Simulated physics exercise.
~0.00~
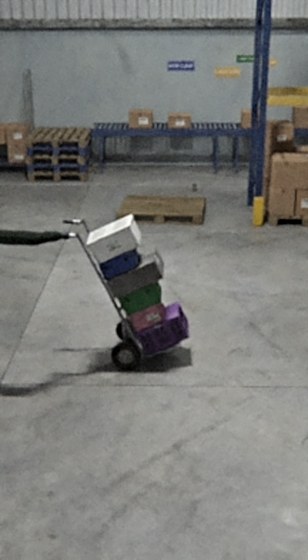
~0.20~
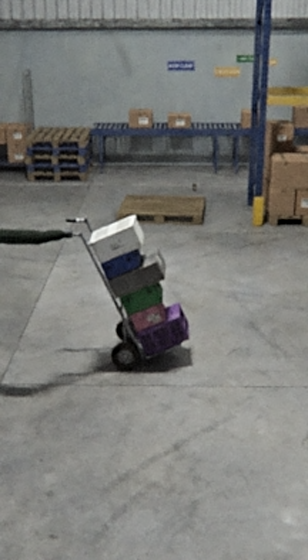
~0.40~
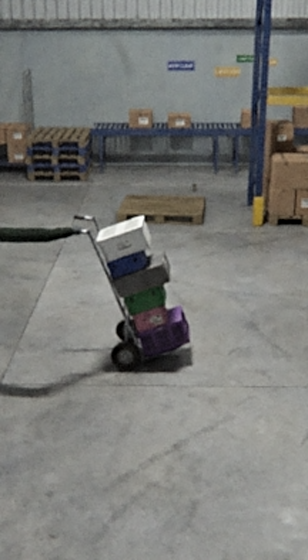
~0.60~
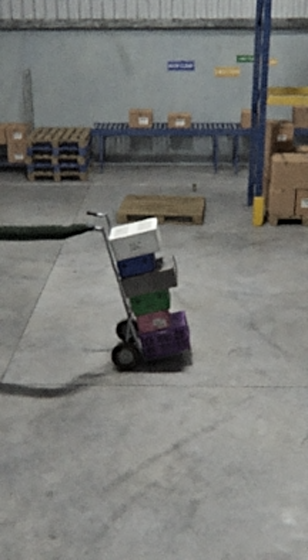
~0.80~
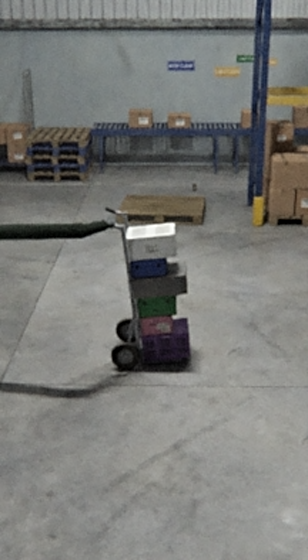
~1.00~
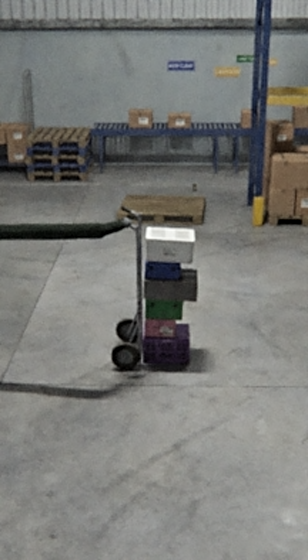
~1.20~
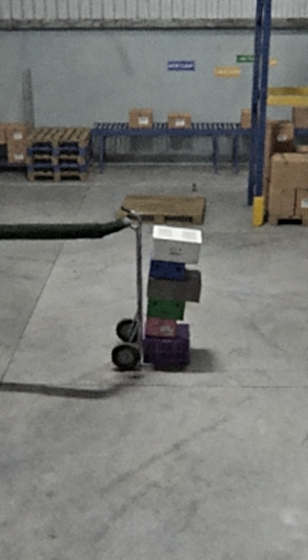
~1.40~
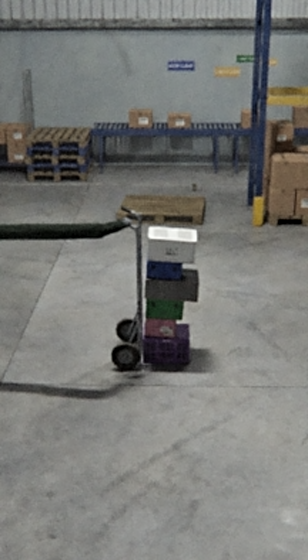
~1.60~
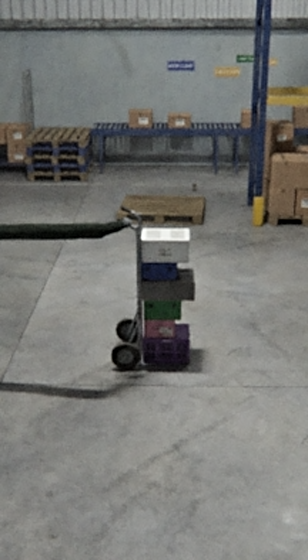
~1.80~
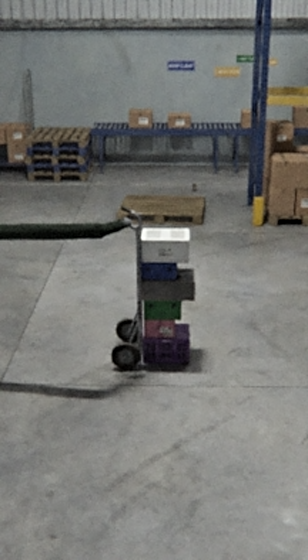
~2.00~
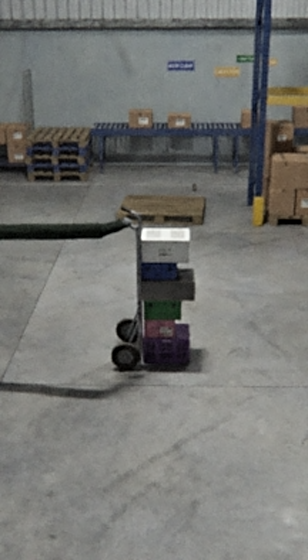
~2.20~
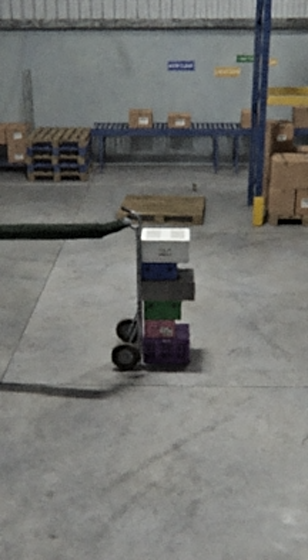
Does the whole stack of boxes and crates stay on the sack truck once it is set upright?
Yes, the whole stack stays on the truck. The upper boxes rock a little as it comes upright, then settle back, and nothing falls off or ends up on its side.
